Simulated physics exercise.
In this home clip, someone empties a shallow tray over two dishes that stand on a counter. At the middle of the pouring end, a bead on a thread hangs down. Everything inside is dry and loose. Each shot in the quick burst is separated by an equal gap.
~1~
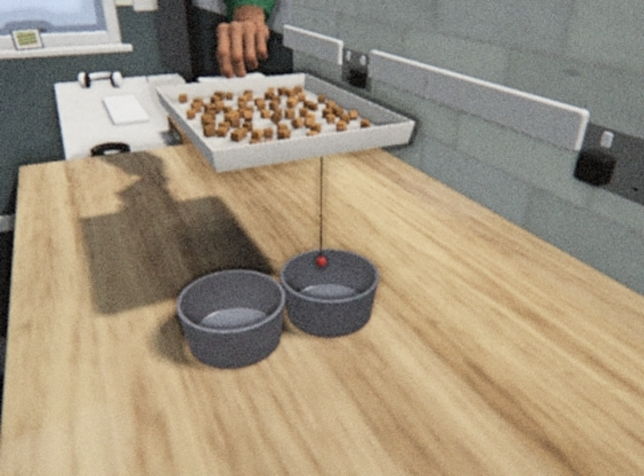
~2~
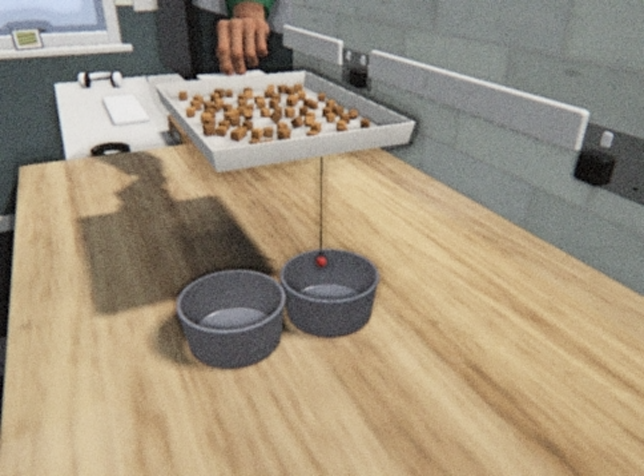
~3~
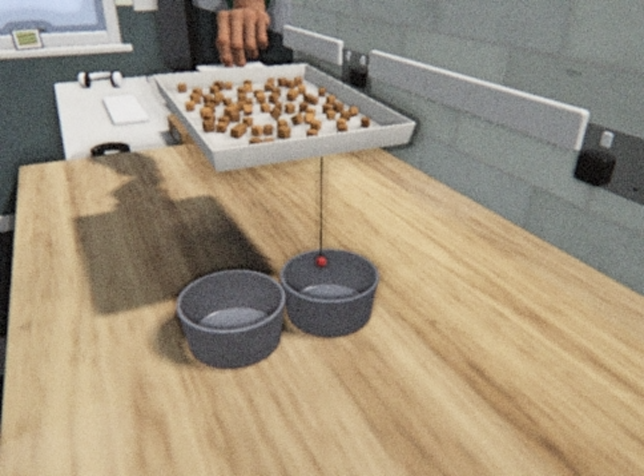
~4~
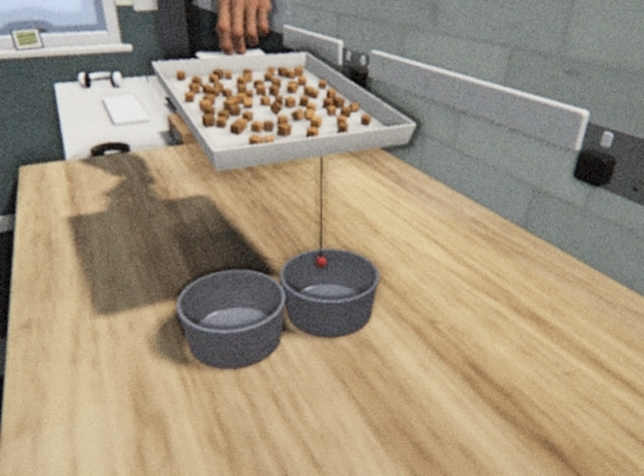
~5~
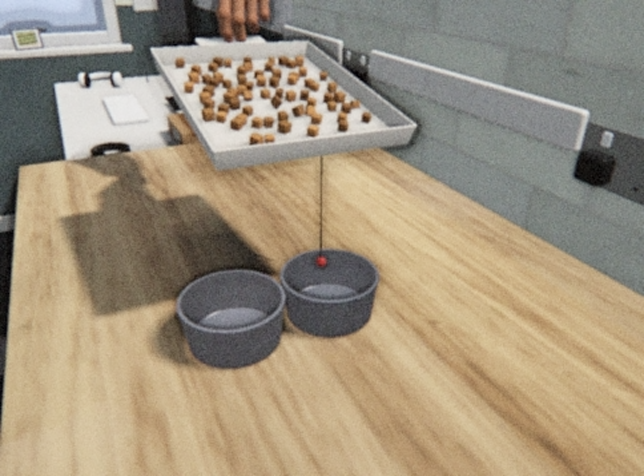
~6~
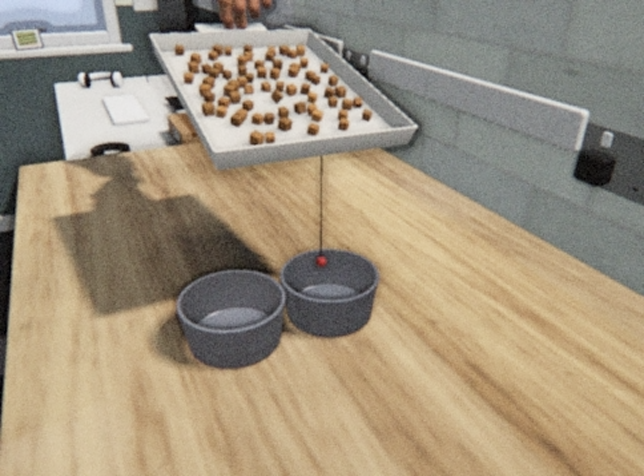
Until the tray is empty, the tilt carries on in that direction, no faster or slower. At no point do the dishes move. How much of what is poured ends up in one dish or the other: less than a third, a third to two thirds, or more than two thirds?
The caught part does not reach a third.
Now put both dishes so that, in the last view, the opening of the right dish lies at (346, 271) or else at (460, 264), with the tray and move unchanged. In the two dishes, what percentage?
You'd end up with around 20 per cent and then around 50 per cent.
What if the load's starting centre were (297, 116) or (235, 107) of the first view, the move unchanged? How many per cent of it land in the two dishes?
First case: Around 10 %; second case: Around 10 %.
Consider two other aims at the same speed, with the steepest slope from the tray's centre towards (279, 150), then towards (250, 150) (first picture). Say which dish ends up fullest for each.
In turn: The dish on the left; the left-hand dish.
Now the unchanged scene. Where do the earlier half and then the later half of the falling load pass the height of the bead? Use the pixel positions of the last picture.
(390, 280) first, (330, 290) later.
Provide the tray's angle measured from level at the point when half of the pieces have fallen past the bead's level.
Around 115°, give or take.
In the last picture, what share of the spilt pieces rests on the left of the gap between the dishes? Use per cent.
Estimate: Near 10 per cent.
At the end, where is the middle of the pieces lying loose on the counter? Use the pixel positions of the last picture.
It's centred close to pixel (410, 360).
Just after the last frame, tray tipped steeply; almost all on the tray; about a tenth in the air.
A moment on, tray tipped right over; the larger part on the tray; roughly a quarter outside both.
Further on, tray tipped past a quarter turn; about a tenth in the right dish; the larger part outside both.
When it is over, tray tipped past a quarter turn; not one in the left dish; about a tenth in the right dish; the larger part outside both.
